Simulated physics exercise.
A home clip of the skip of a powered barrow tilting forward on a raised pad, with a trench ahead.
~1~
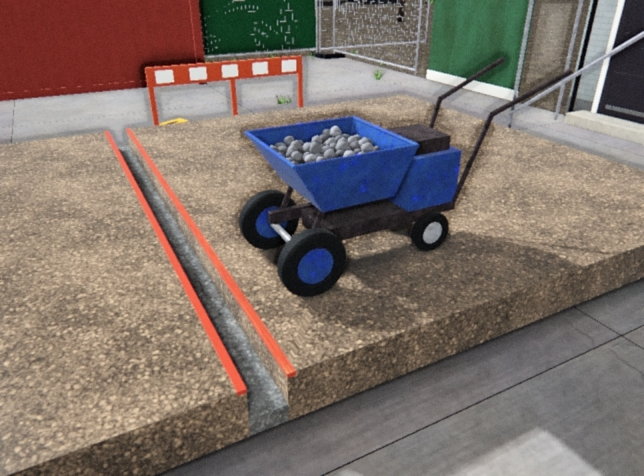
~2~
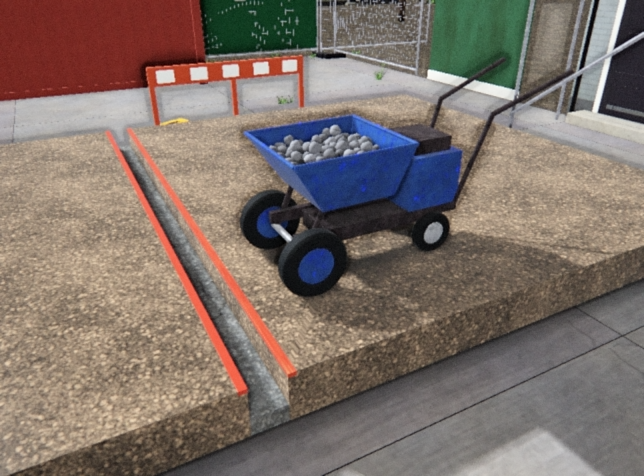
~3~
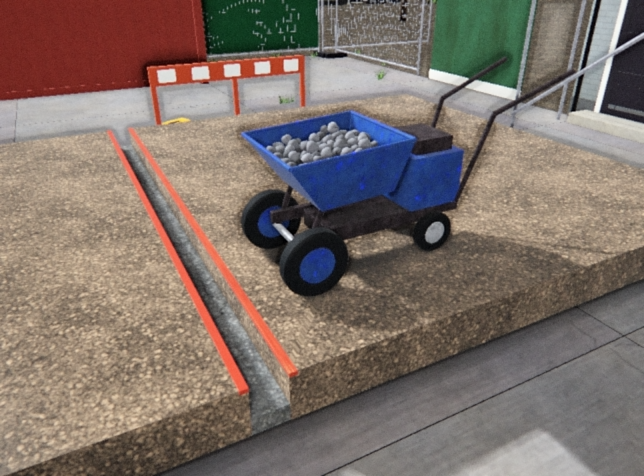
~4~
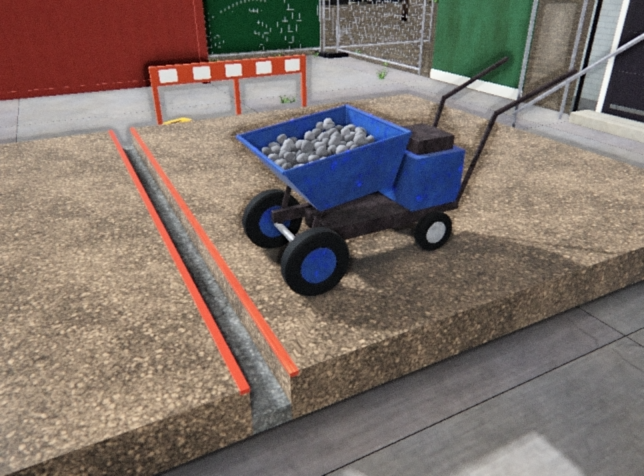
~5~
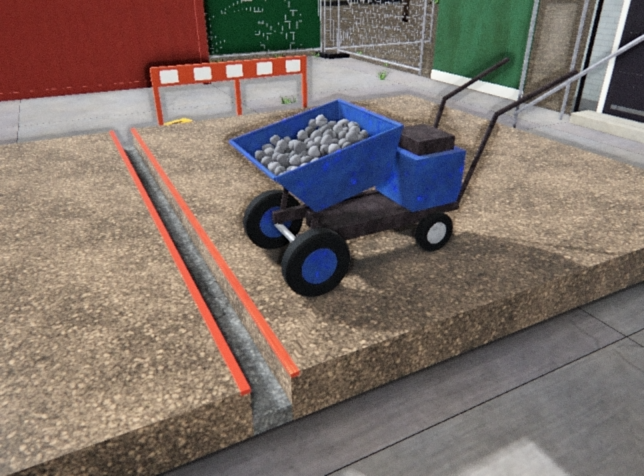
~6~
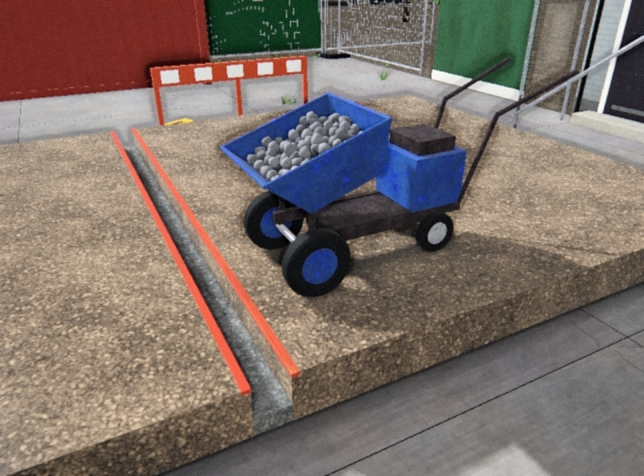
The clip shows a small blue wheeled barrow loaded with round grey stones, standing beside a narrow orange-edged trench; its skip is level at first, then gradually tilts forward to the left, with the stones still inside.
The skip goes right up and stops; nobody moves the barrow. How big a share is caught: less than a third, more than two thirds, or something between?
The trench ends with under a third of it.
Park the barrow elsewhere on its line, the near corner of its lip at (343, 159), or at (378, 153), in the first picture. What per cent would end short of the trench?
First some 10, then 40 per cent.
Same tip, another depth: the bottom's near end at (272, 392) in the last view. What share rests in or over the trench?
Some 10 per cent.
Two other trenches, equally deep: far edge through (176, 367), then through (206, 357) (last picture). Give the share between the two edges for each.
Roughly 70 per cent, and 30 per cent.
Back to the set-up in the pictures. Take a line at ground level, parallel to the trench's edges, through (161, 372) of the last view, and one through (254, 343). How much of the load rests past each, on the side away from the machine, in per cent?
First some 50, then 100 per cent.
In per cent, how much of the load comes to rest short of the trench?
Roughly 0 in a hundred.
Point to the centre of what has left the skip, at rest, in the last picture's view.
Roughly at (138, 302).
Soon after the last picture, skip tipped steeply; all in the skip.
A little later, skip tipped right over; about two thirds in the skip; about a quarter beyond it; a small part falling.
Later still, skip tipped right over; a small part in the skip; a stray few in or heaped over the trench; nearly all beyond it.
By the end, skip tipped right over; a small part in or heaped over the trench; nearly all beyond it.
